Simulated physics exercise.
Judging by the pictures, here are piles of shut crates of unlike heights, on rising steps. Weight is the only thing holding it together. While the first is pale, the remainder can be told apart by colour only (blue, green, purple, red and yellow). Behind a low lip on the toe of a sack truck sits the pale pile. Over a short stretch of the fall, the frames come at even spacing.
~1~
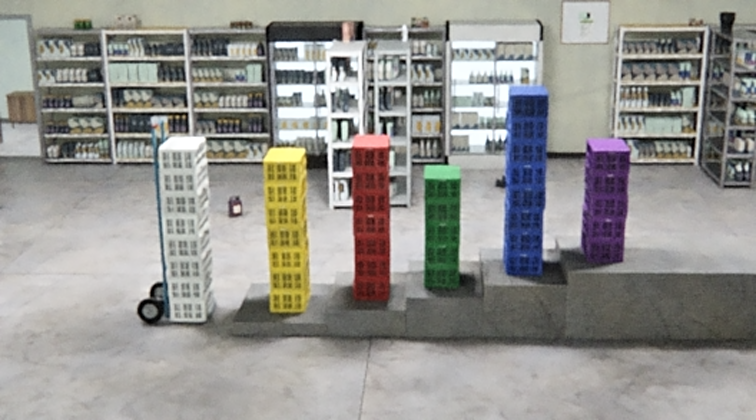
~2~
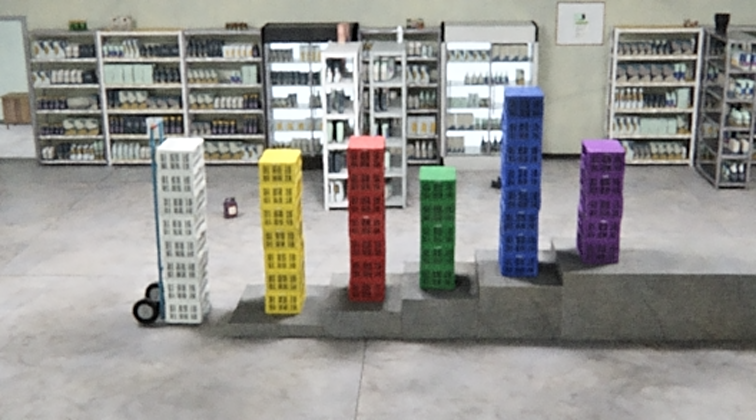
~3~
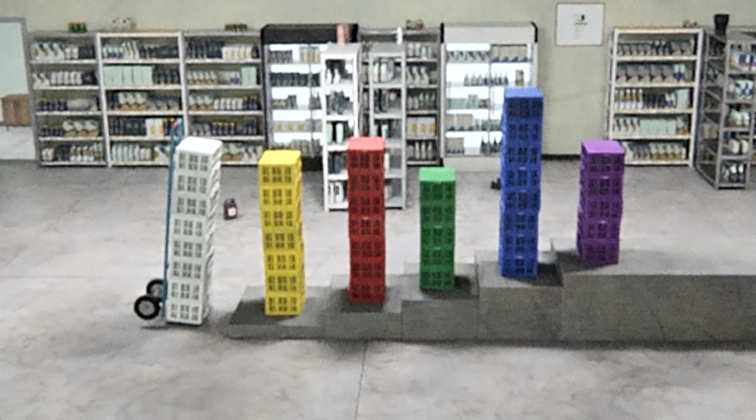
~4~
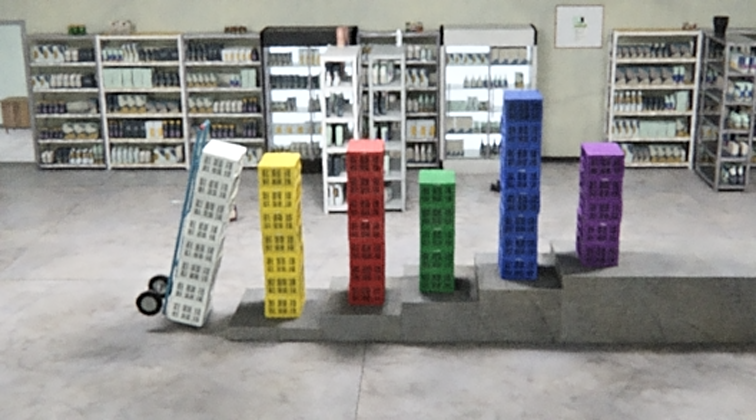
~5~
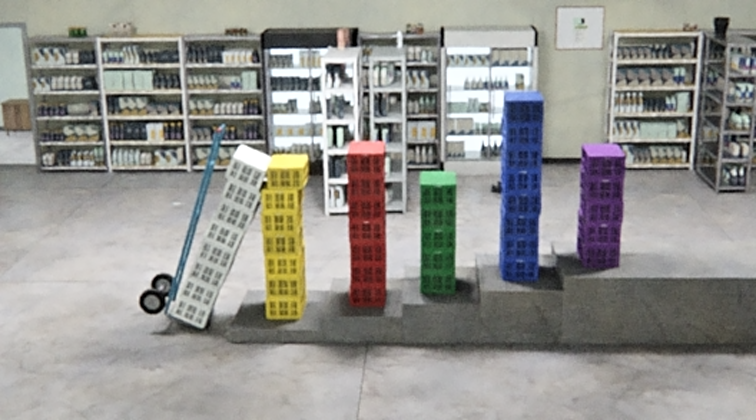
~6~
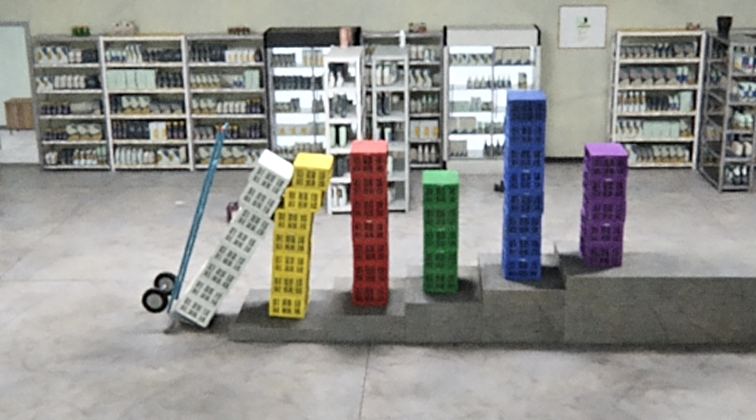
White crate stack on a hand truck tilting right and leaning into a yellow stack, which tilts toward the red one.
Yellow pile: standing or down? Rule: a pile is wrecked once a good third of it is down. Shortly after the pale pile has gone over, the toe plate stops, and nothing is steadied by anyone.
Down.
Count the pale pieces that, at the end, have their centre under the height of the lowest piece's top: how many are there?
1 in all.
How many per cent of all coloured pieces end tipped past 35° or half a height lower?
Around 80 percent.
Soon after the last picture, 8 of the pale pile down; none of the 7 yellow crates down (0 of 32 in all colours); top yellow crate leaning clearly; top red crate leaning barely.
A little later, 8 of the pale pile down; 6 of the 7 yellow crates down (9 of 32 in all colours); top yellow crate leaning well over, some two heights lower; top green crate leaning clearly.
Later still, 8 of the pale pile down; 6 of the 7 yellow crates down (26 of 32 in all colours); top yellow crate leaning well over, some two heights lower; top blue crate upside down.
At rest, 8 of the pale pile down; 6 of the 7 yellow crates down (26 of 32 in all colours); top yellow crate leaning well over, some two heights lower; top blue crate upside down. As the last picture would show them, middles, top yellow crate near (414, 215).
